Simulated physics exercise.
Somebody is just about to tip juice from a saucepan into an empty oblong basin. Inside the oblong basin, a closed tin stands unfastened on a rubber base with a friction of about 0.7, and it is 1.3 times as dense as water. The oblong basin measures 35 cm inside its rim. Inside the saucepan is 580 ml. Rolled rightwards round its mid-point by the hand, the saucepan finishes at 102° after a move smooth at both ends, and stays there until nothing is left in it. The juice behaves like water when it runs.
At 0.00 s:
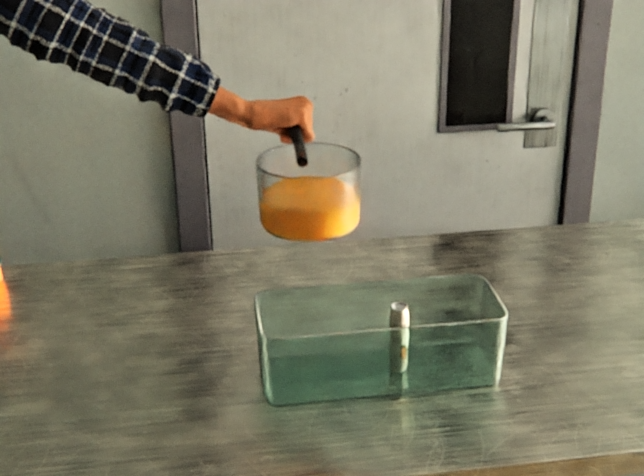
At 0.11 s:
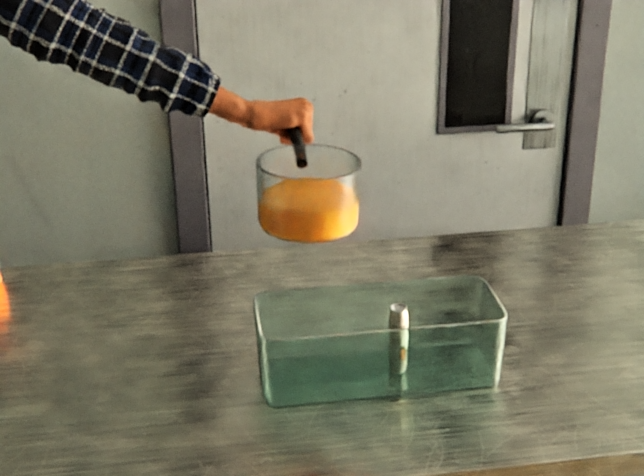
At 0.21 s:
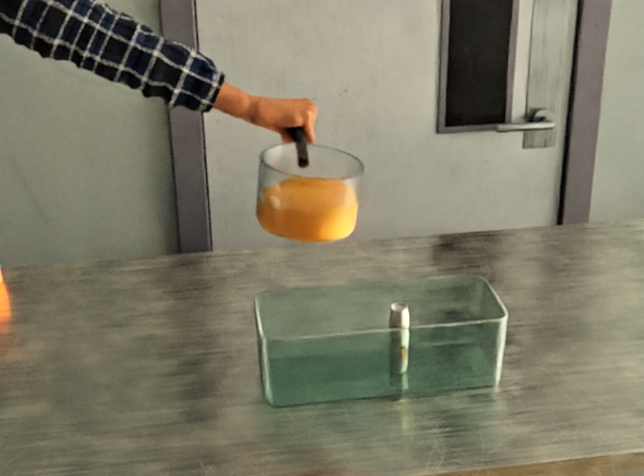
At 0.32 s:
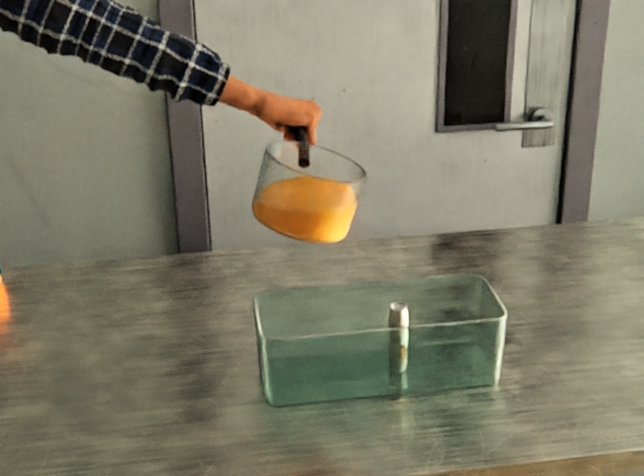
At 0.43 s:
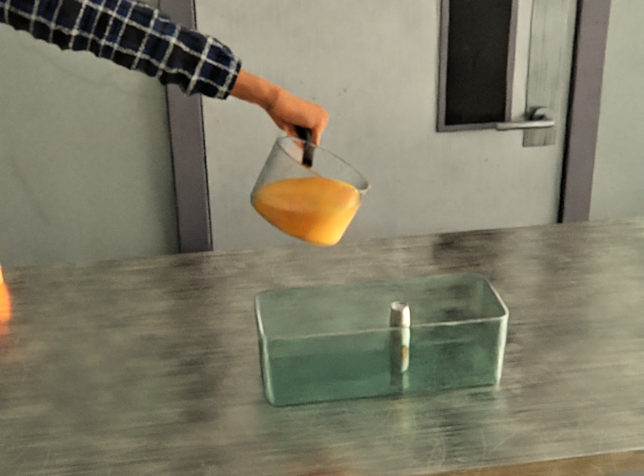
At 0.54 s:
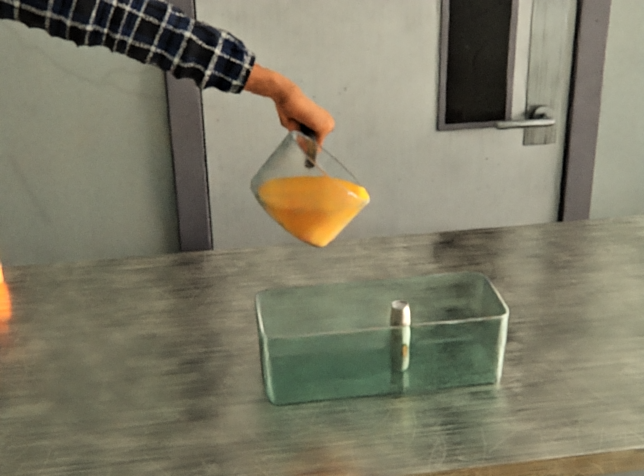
On a worn grey tabletop before a pale wall and a grey door with a dark window, the view is fixed and slightly from above. A hand in a dark checked sleeve holds a clear saucepan of orange juice above a greenish glass basin with a small pale tin inside, an orange glow at the left edge. The hand rolls the saucepan rightwards, slowly then more steeply, while the juice shifts inside it.
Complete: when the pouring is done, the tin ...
... has gone over.
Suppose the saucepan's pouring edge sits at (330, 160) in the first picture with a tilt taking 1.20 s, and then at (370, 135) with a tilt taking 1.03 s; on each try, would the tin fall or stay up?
First it stays on its base; then it stays on its base.
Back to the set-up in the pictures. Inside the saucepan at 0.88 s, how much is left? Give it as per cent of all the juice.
Near 50 in a hundred.
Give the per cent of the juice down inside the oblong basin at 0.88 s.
Fraction in basin: Approx. 18%.
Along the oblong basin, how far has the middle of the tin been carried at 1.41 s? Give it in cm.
I'd put it at around 4 centimetres.
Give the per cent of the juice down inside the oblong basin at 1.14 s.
70 %, more or less.
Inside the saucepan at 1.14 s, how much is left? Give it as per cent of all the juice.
14 %.
Then, 0.88 s in, the tilt is 86° and 51 per cent is still to pour; the tin stands where it began.
Then, 1.14 s in, the tilt is 101° and 14 per cent is still to pour; the tin stands where it began.
Then, 1.41 s in, the tilt is 102° and 2 per cent is still to pour; the tin leans 43°.
Then, 1.70 s in, the tilt is 102° and 0 per cent is still to pour; the tin lies on its side.
Finally, the tin lies on its side.
